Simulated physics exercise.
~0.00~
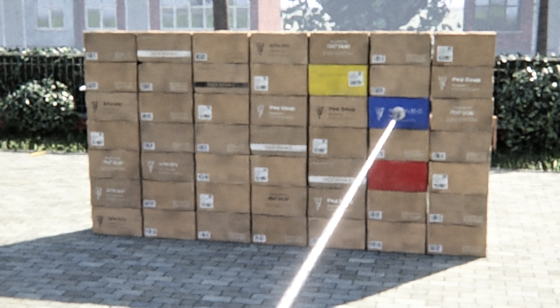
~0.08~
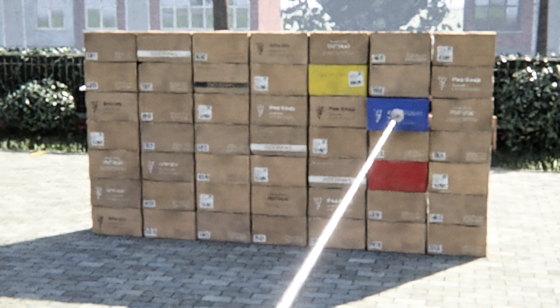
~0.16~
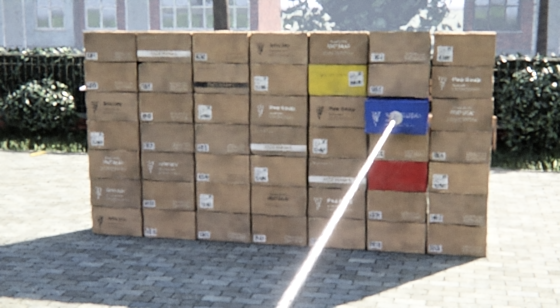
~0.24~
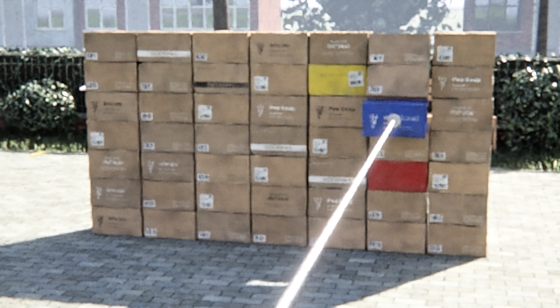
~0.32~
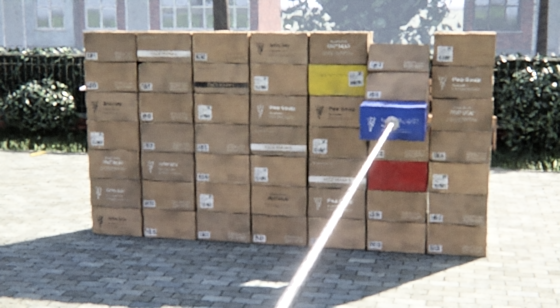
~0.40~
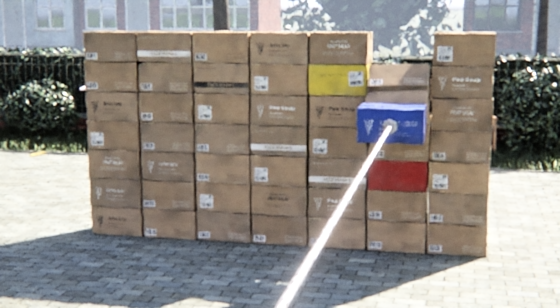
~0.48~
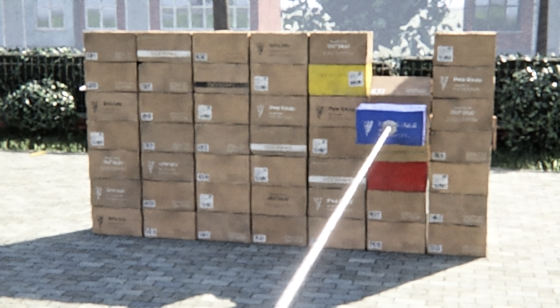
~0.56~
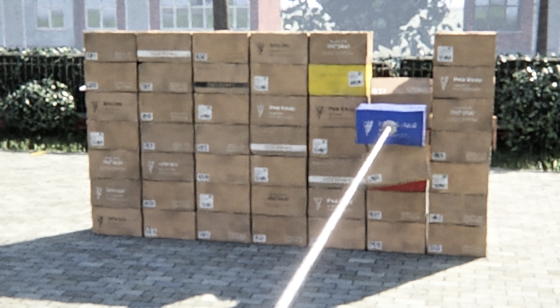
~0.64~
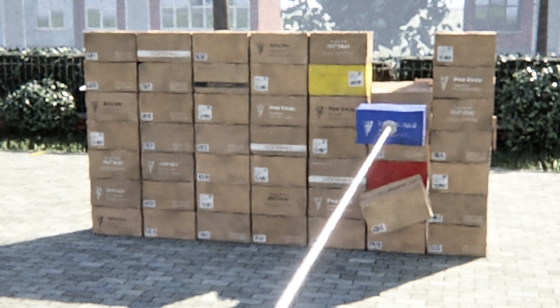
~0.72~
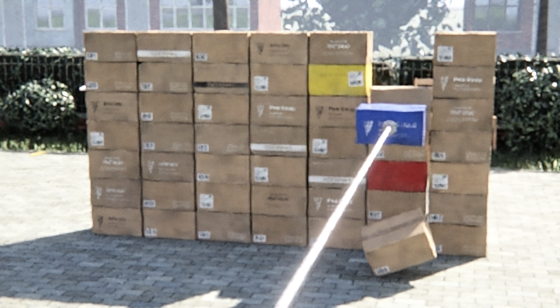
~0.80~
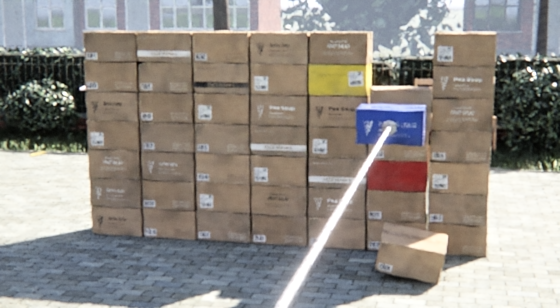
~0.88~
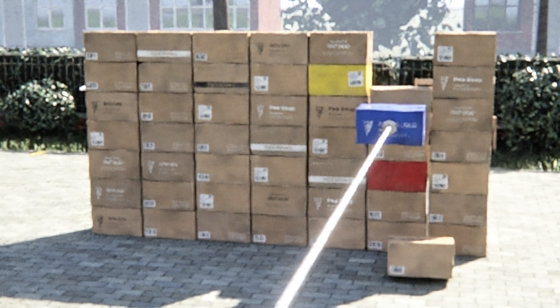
At first, a free-standing wall of taped brown cartons, with one blue, one red and one yellow among them, stands on paving before a hedge. A steel arm fixed to the blue carton draws it slowly out of the wall toward the viewer. The two cartons above it tip and sink into the gap behind. One then drops past the front of the red carton, tumbles to the paving and settles upright at the foot of the wall. At the end, the blue carton hangs on the arm, while the red and yellow cartons remain in place.
